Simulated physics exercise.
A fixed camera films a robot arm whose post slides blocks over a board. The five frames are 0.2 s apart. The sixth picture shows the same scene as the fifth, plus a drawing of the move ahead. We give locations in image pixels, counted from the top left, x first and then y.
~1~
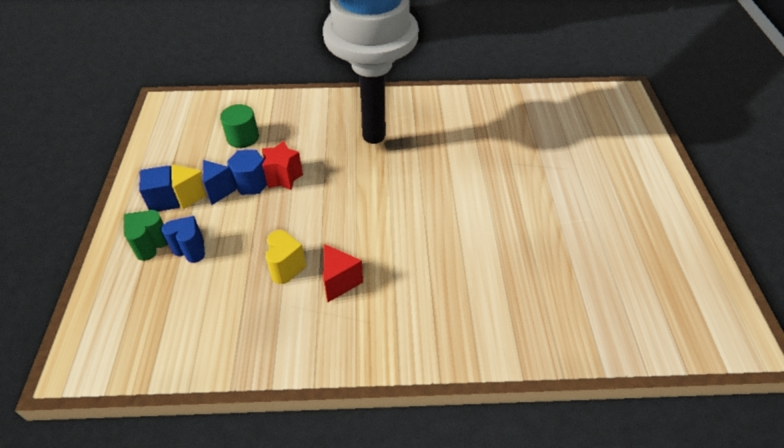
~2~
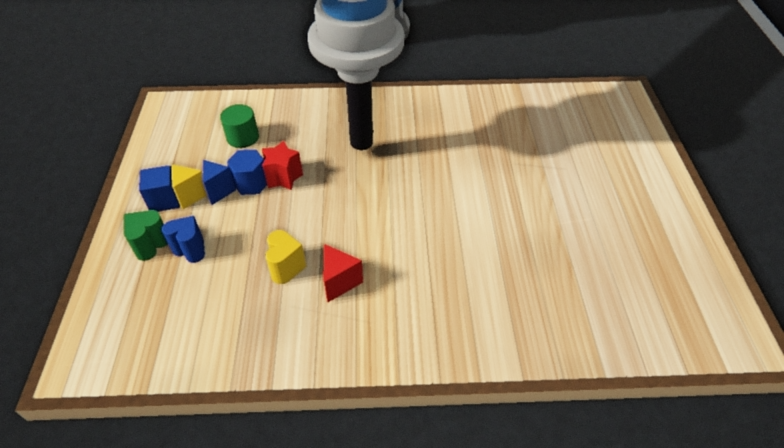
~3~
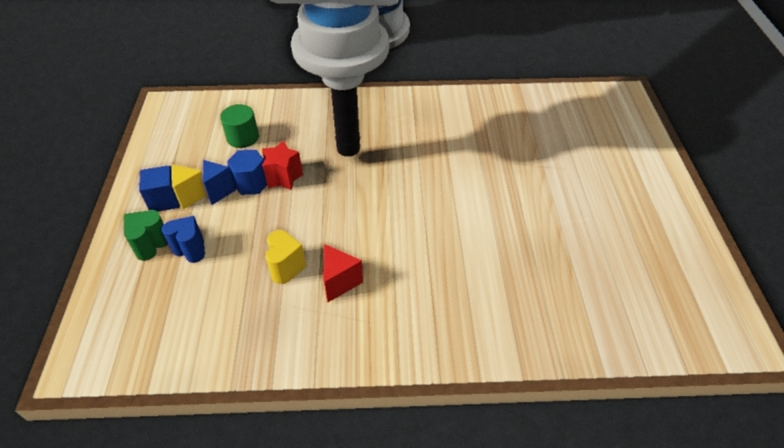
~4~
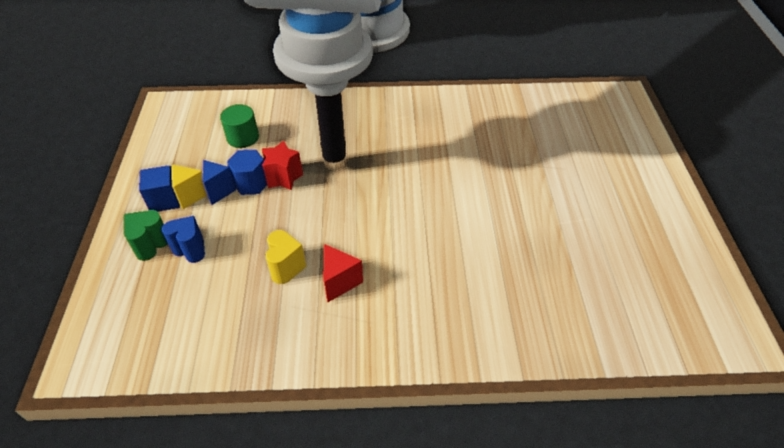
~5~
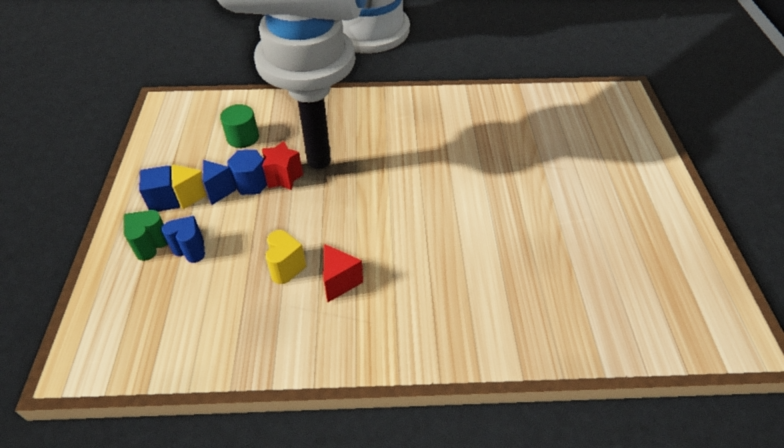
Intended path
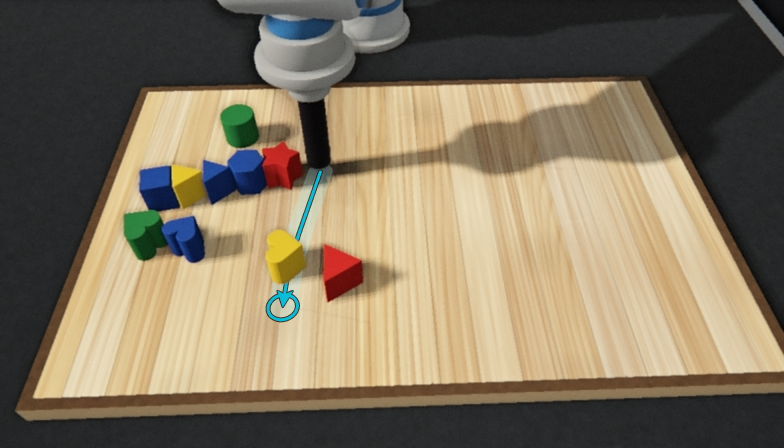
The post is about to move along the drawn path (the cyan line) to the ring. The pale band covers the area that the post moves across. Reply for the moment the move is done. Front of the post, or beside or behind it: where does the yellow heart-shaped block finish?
The post still has the yellow heart-shaped block in front of it when the path ends.
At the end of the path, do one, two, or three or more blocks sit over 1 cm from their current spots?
The result: One block.
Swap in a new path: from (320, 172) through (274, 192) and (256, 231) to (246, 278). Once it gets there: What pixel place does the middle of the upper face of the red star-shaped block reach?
It will end up at (236, 168).
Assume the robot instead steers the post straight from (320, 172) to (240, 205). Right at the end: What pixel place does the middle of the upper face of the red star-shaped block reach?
Its top middle: (210, 171).
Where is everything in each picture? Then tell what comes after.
Lower end of the post at (374, 137), tops of blocks, red star-shaped block at (279, 154), yellow heart-shaped block at (281, 245), in the first picture.
Post at (362, 143), blocks as before, in the second picture.
Post at (349, 150), blocks as before, in the third picture.
Post at (334, 156), blocks as before, in the fourth picture.
Post at (319, 162), red star-shaped block at (279, 154), yellow heart-shaped block at (281, 245), in the fifth picture.
The drawn path runs from (320, 172) via (307, 211) and (292, 256), ending at (283, 307).
The first path, step by step. One third of the way, post at (305, 202); nothing pushed yet.
Two thirds of the way, post at (290, 246); yellow heart-shaped block at (277, 259).
At the end, post at (280, 298); red star-shaped block not moved; yellow heart-shaped block at (263, 312), turned 10° anticlockwise.
